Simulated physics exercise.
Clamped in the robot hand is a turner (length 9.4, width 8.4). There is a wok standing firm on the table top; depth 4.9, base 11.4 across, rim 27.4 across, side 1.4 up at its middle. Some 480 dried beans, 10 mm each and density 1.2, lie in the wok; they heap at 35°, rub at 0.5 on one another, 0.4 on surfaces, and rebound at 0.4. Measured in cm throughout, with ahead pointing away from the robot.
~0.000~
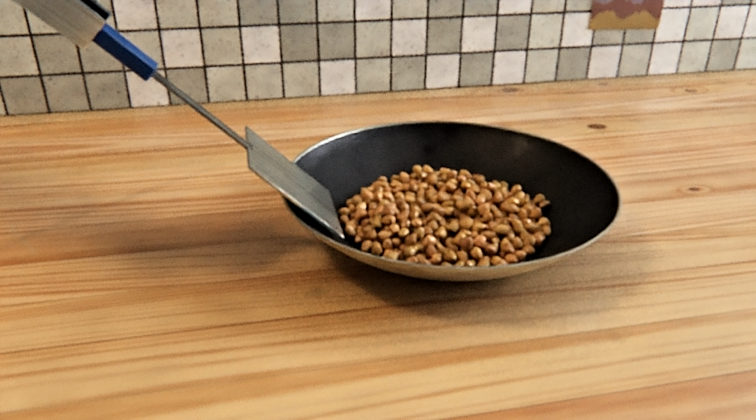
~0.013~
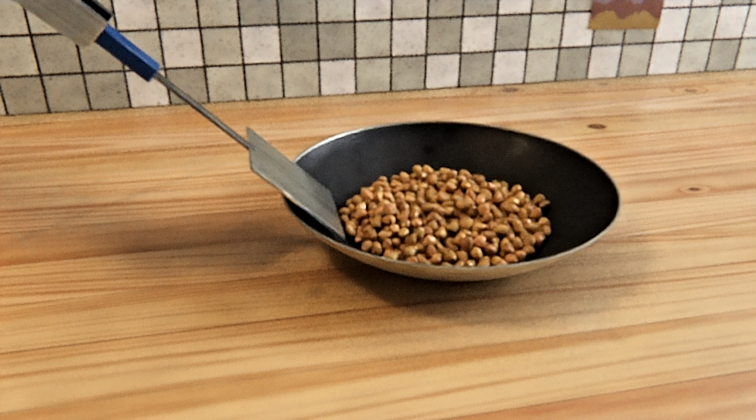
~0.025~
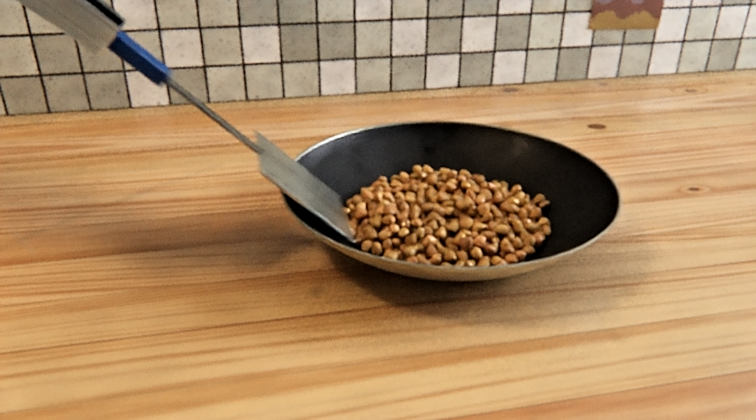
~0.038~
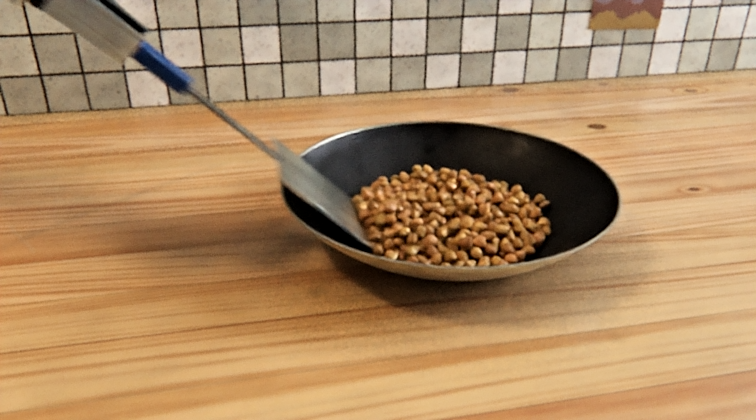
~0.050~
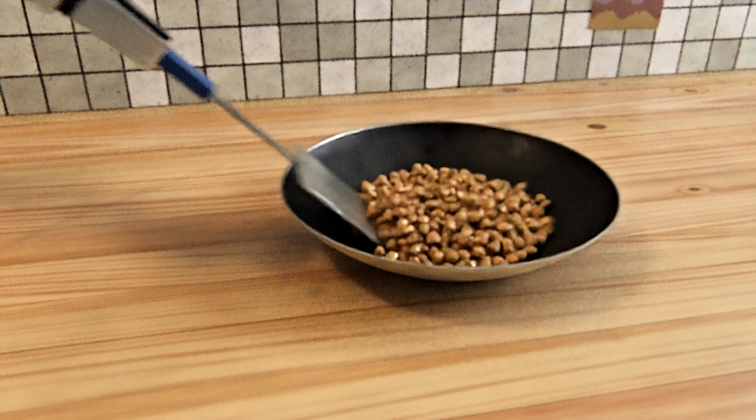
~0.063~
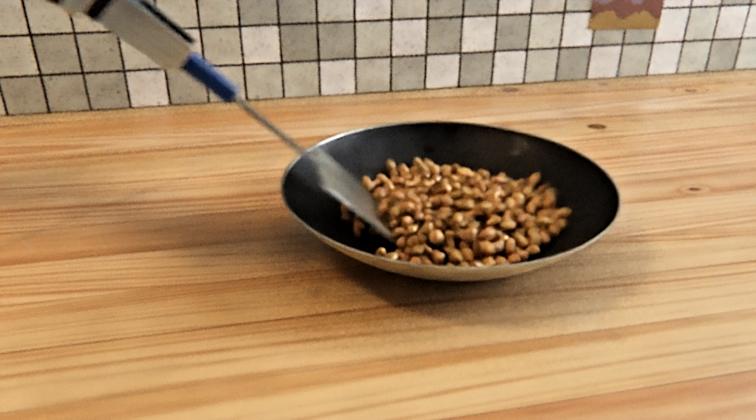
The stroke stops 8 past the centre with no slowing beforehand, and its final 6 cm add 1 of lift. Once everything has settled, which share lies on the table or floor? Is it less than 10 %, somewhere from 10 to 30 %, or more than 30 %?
It is more than 30 %.
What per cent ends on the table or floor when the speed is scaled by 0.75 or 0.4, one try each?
Roughly 30 % and roughly 20 %.
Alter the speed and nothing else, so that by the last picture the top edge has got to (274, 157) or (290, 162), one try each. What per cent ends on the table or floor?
Try one roughly 20 per cent; try two roughly 30 per cent.
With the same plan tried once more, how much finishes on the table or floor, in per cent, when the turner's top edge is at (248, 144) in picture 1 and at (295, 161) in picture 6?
Around 25 per cent finishes there.
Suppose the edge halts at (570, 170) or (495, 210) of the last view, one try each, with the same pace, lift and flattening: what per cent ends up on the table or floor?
Respectively some 55 and 5 percent end on the table or floor.
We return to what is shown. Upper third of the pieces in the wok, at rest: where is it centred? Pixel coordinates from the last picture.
It is centred near (545, 200).
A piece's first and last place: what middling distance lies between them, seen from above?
Roughly 13 centimetres.
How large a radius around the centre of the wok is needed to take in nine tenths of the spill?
Seen from above, roughly 40 cm.
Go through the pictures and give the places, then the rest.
In the first frame, the turner top edge at (247, 146), sloping 45°; upper third of the load around (445, 212), from x 345 to 545, top at y 170; 479 in the wok.
In the second frame, the turner top edge at (249, 147), sloping 45°; upper third of the load around (445, 212), from x 345 to 545, top at y 170.
In the third frame, the turner top edge at (259, 151), sloping 45°; upper third of the load around (445, 212), from x 345 to 545, top at y 170.
In the fourth frame, the turner top edge at (277, 158), sloping 45°; upper third of the load around (443, 211), from x 345 to 545, top at y 170.
In the fifth frame, the turner top edge at (298, 163), sloping 45°; upper third of the load around (443, 208), from x 345 to 550, top at y 170.
In the sixth frame, the turner top edge at (318, 165), sloping 45°; upper third of the load around (456, 201), from x 345 to 565, top at y 165; 479 in the wok.
After 0.09 s, sloping 45°, highest piece 6 above the table; 479 in the wok.
After 0.13 s, sloping 45°, highest piece 7 above the table; 475 in the wok, 4 on the blade or in flight.
After 0.34 s, sloping 45°, highest piece 8 above the table; 273 in the wok, 129 on the table or floor, 77 on the blade or in flight.
After 1.39 s, sloping 45°, highest piece 6 above the table; 272 in the wok, 207 on the table or floor.
In the end, 272 in the wok, 207 on the table or floor. That is 43 % on the table or floor.
